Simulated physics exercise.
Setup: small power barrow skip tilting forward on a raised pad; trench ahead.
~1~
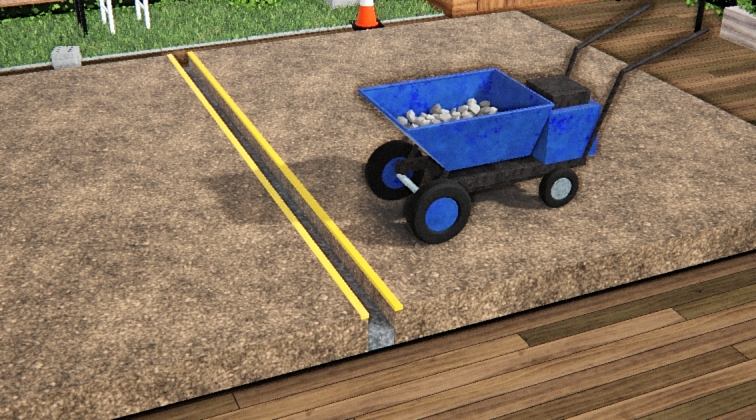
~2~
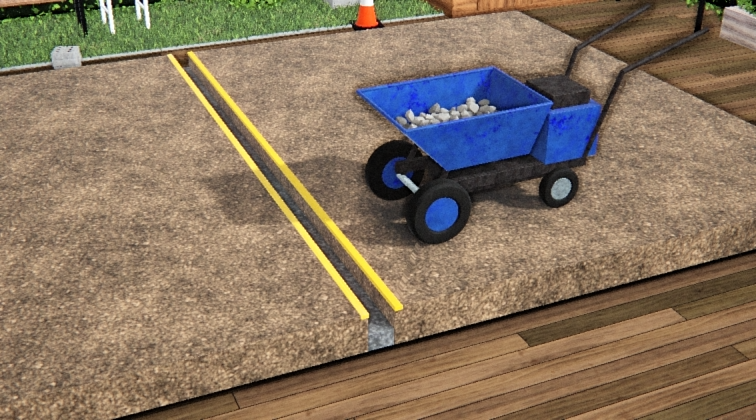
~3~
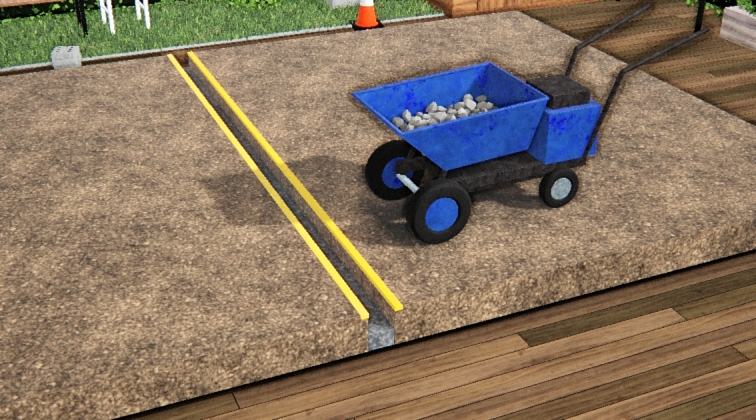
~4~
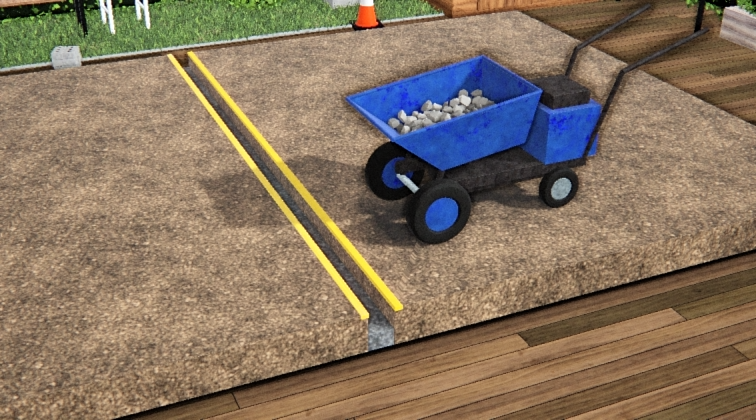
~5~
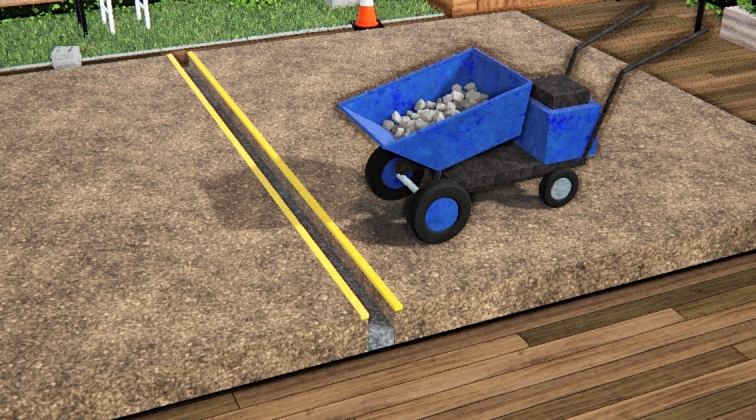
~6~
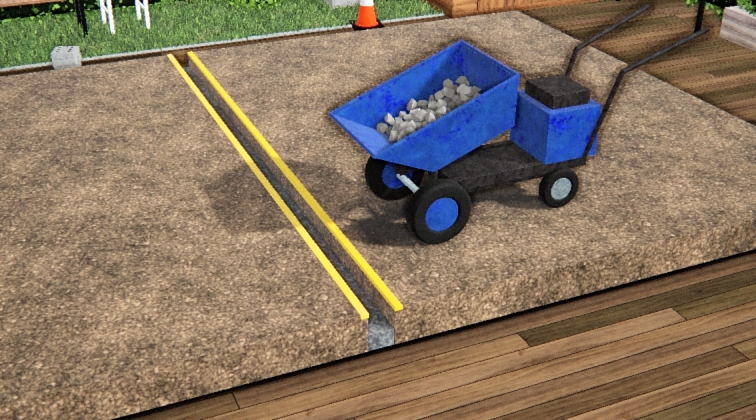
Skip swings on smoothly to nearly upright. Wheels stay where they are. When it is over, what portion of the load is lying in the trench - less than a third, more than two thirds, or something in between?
The load will go in at below a third.
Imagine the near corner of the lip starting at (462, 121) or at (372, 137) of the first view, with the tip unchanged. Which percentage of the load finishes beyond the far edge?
First some 10, then 80 per cent.
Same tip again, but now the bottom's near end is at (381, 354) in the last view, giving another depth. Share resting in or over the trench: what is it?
Something like 30 %.
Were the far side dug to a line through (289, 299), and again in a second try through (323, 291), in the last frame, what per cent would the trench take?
In order, some 100 and some 70 percent.
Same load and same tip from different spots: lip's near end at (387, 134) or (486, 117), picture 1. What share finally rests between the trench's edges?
0 % and 20 %.
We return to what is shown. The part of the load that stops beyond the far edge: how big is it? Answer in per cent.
Roughly 65 percent of the pieces, I think.
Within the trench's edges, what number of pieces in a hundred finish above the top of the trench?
Roughly 25 percent.
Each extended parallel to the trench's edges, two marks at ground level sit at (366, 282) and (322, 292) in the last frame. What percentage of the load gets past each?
About 80 and 50 %.
Soon, skip tipped steeply; all in the skip.
A while on, skip tipped right over; about two thirds in the skip; a small part in or heaped over the trench; about a third beyond it.
Towards the end, skip tipped right over; a small part in the skip; about a quarter in or heaped over the trench; about two thirds beyond it.
Finally, skip tipped right over; a small part in the skip; about a quarter in or heaped over the trench; about two thirds beyond it.
